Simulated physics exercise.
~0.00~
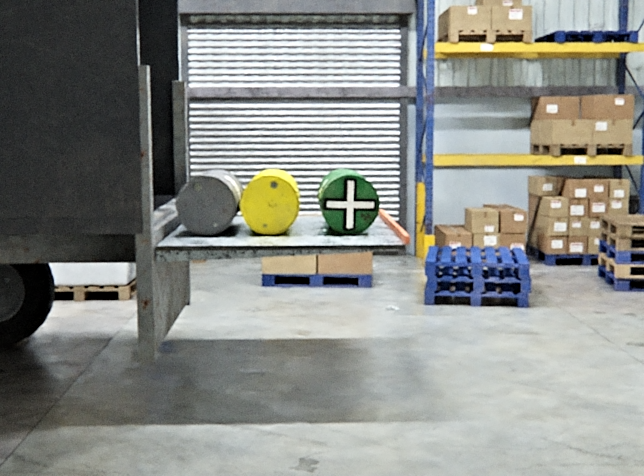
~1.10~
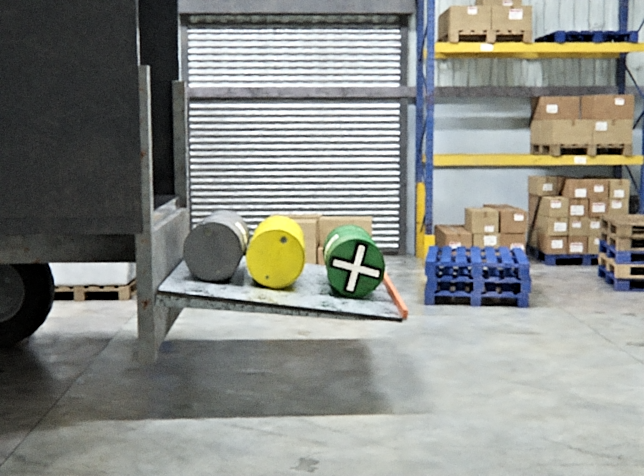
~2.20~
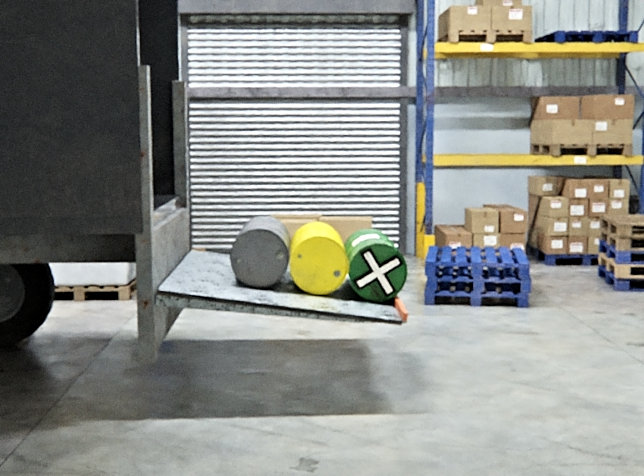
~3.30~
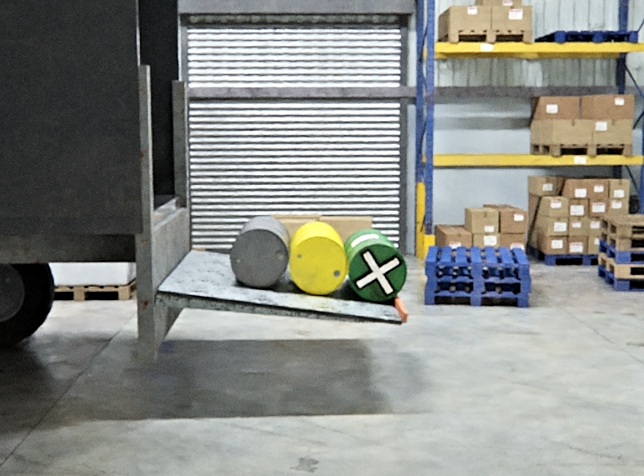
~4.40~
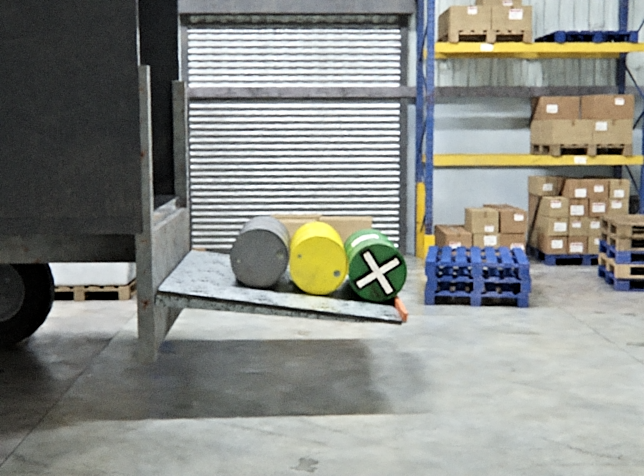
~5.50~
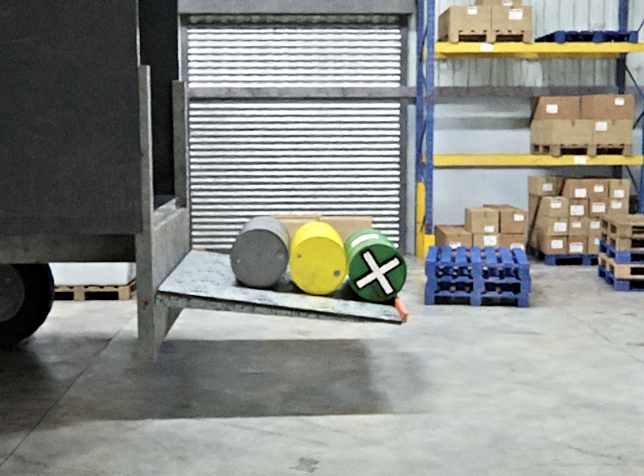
The clip opens on a warehouse where a grey, a yellow and a green drum lie end-on in a row on a level platform behind a van body, a white cross marking the green one. The platform drops a little and tips down to the right, and the drums begin rolling towards its outer edge. The green drum, its cross turning, reaches the small orange stop, which now leans outwards. The yellow and grey drums close up behind it. All three then rest side by side on the sloping platform, with none going over the edge.
